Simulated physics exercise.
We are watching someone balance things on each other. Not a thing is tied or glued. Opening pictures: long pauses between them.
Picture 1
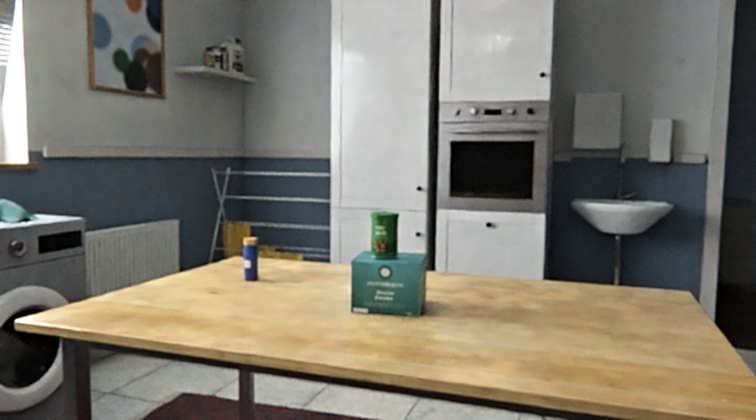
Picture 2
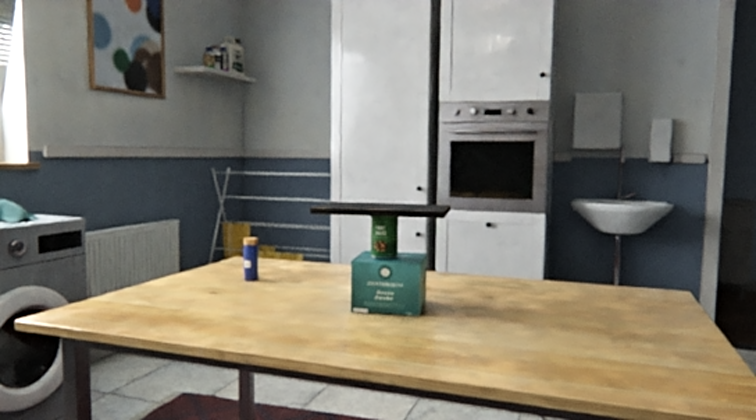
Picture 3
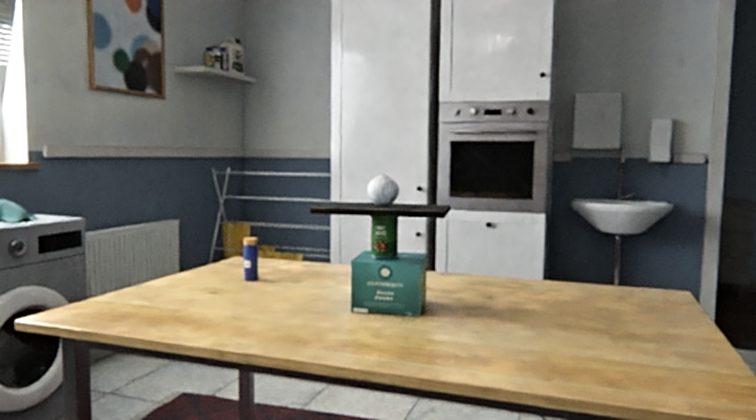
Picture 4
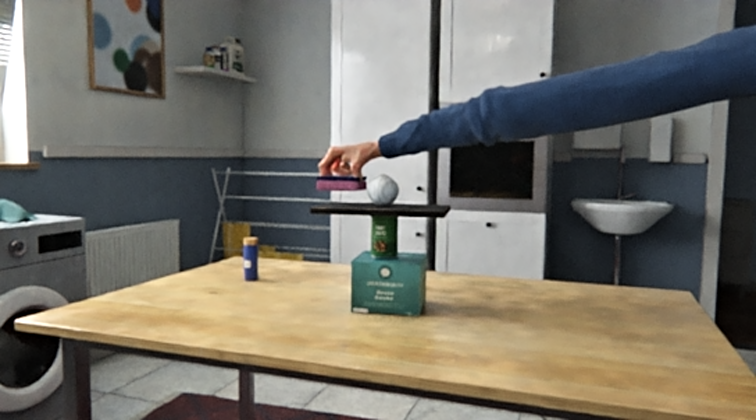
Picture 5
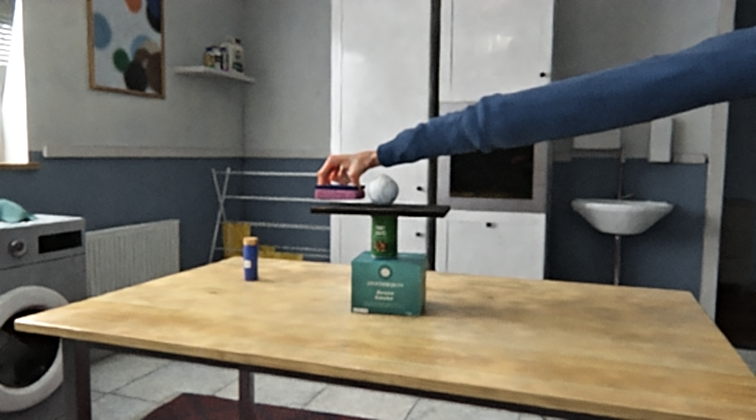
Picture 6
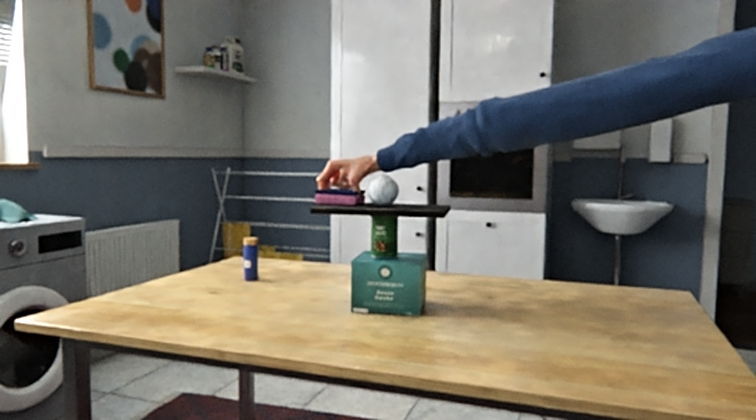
A hand lowers a pink sponge beside a white onion onto a stacked black board.
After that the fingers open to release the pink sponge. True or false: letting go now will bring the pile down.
False.
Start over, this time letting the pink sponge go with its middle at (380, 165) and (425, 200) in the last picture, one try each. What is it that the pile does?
Topples over, then stays standing.
Then, 0.20 s on from there, no change.
Then, 0.30 s on from there, pink sponge resting near (340, 198).
In the end, all 6 unmoved. At the end, from the last picture's camera, pink sponge near (340, 198). The pile stays up.
